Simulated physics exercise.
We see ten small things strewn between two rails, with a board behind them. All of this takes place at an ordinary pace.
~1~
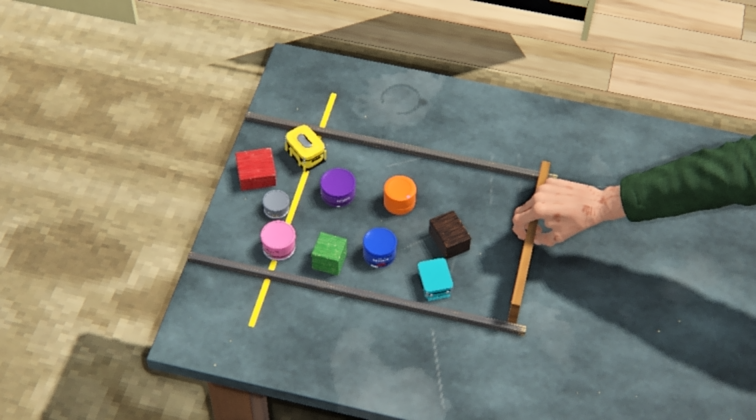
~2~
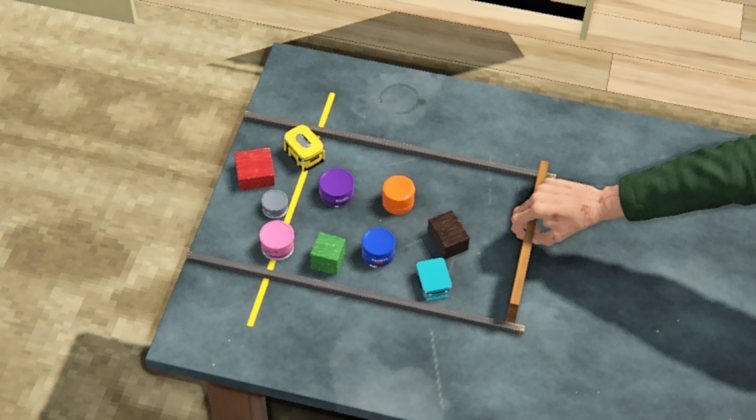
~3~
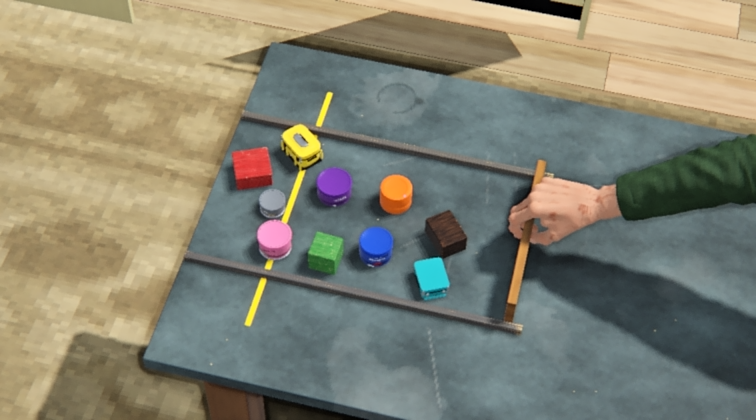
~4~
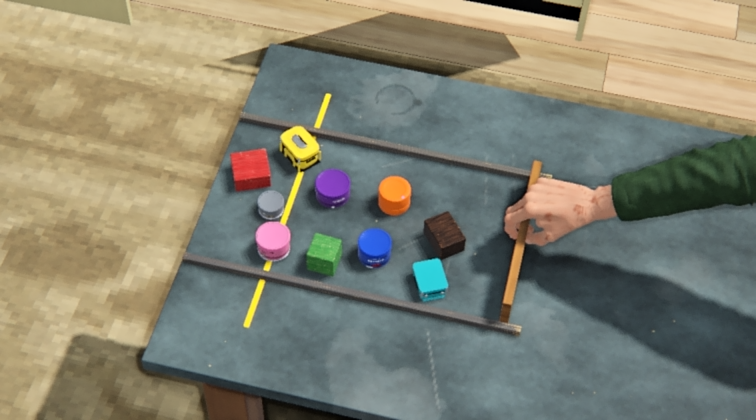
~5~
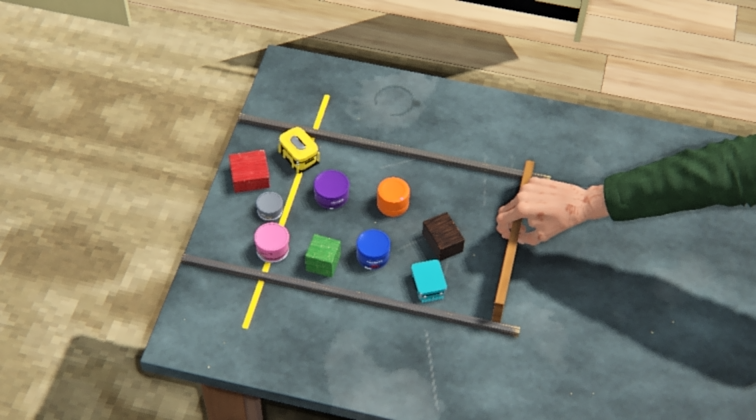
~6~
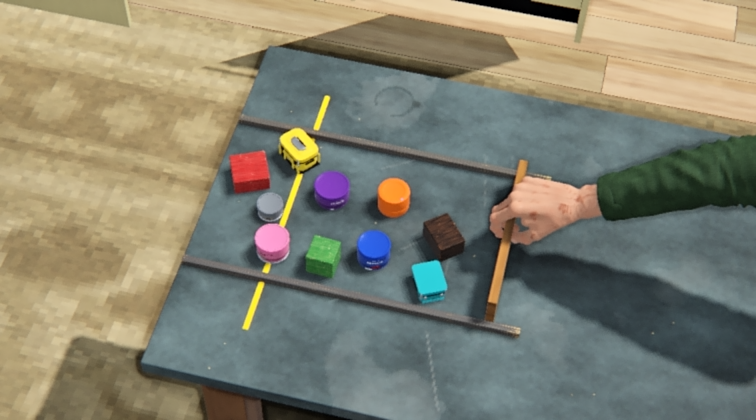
A hand in a dark green sleeve grips a wooden board laid across two thin rails on a blue-grey tabletop, seen from above at a slant. Ten small blocks, tubs and cases lie between the rails, red, yellow, grey and pink near a yellow tape line at left, black and turquoise nearest the board. The hand slides the board slightly left, the objects keep their places, and the view drifts very slightly.
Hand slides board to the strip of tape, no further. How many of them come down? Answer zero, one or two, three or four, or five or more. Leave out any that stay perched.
Zero.
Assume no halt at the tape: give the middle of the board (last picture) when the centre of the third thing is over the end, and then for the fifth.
I'd say close to (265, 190), then close to (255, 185).
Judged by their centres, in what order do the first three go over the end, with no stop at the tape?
First the red block, next the pink pot, then the grey tin.
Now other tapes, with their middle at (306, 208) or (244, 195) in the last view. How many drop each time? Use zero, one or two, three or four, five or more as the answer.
In turn: Not one, then five or more.
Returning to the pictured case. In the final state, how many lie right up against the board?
Total: 3.
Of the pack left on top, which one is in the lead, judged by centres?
That'd be the red block, foremost of the lot.
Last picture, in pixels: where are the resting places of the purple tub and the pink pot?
The first ends close to (251, 179), the second close to (205, 230).
Soon after, none off yet; red block at rest near (250, 172); grey tin at rest near (270, 208); yellow case at rest near (299, 151).
At rest, the number that fall off is zero.
